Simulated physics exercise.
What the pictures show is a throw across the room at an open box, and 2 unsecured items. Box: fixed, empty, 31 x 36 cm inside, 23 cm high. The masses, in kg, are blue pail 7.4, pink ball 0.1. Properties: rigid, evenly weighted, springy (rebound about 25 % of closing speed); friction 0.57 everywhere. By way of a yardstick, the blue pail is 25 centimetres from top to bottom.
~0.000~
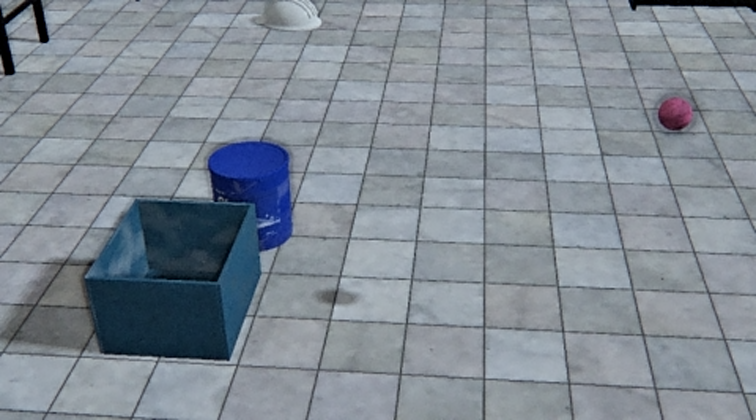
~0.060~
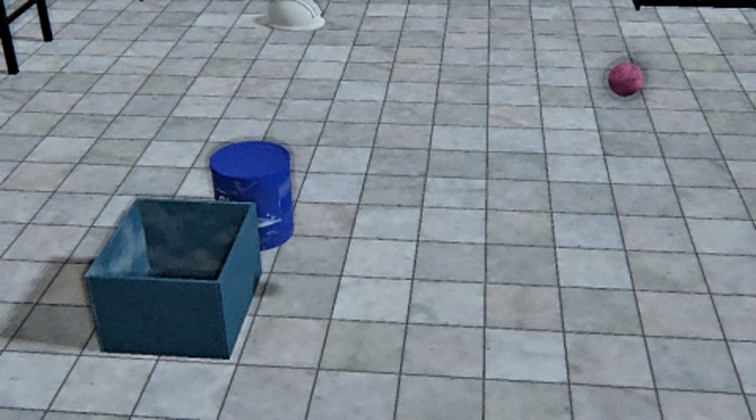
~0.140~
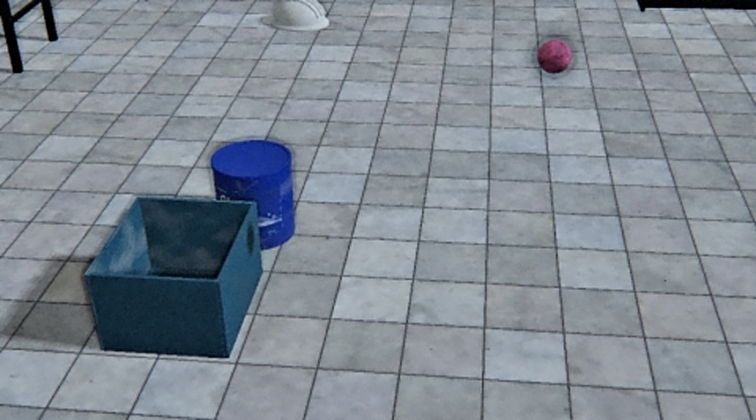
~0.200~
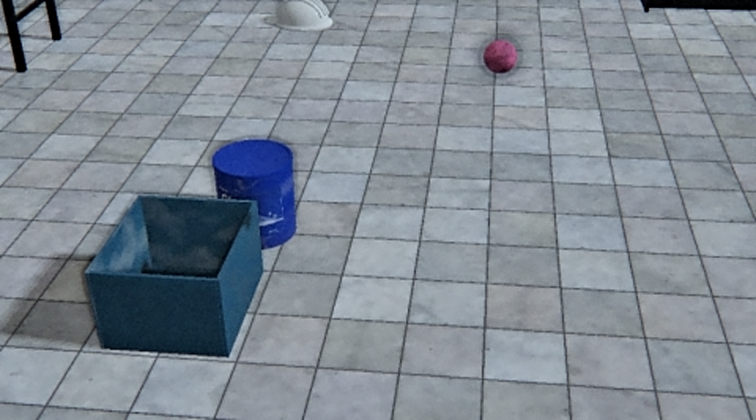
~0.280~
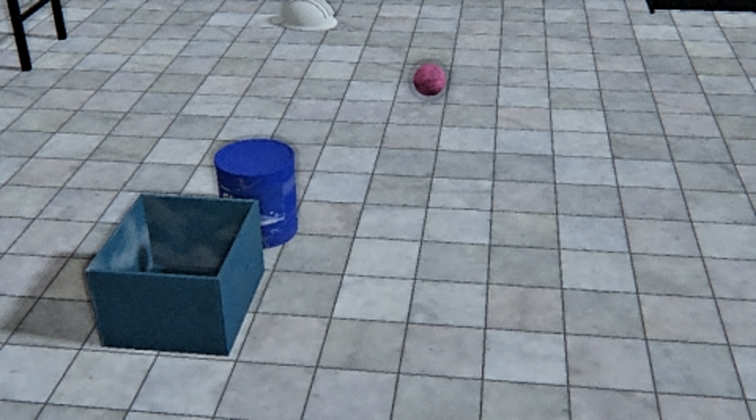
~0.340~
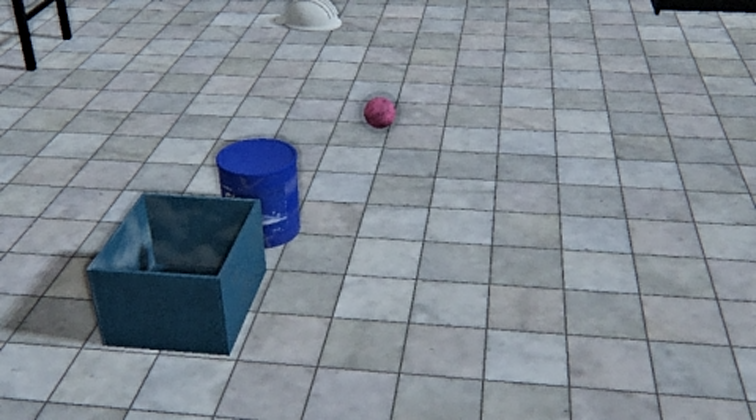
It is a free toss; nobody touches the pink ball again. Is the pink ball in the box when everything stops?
My guess is it is left out of the box.
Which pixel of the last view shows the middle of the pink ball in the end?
Somewhere around (405, 297).
After 0.54 s, ball outside, 22 cm from the box's middle; pink ball near (271, 285).
After 0.74 s, ball outside, 37 cm from the box's middle; pink ball near (329, 294).
After 1.04 s, ball outside, 49 cm from the box's middle; pink ball near (373, 296).
At rest (2.6 s), ball outside, 57 cm from the box's middle; blue pail in place, give or take 10 cm. Seen from the same camera at the end, pink ball near (405, 297).
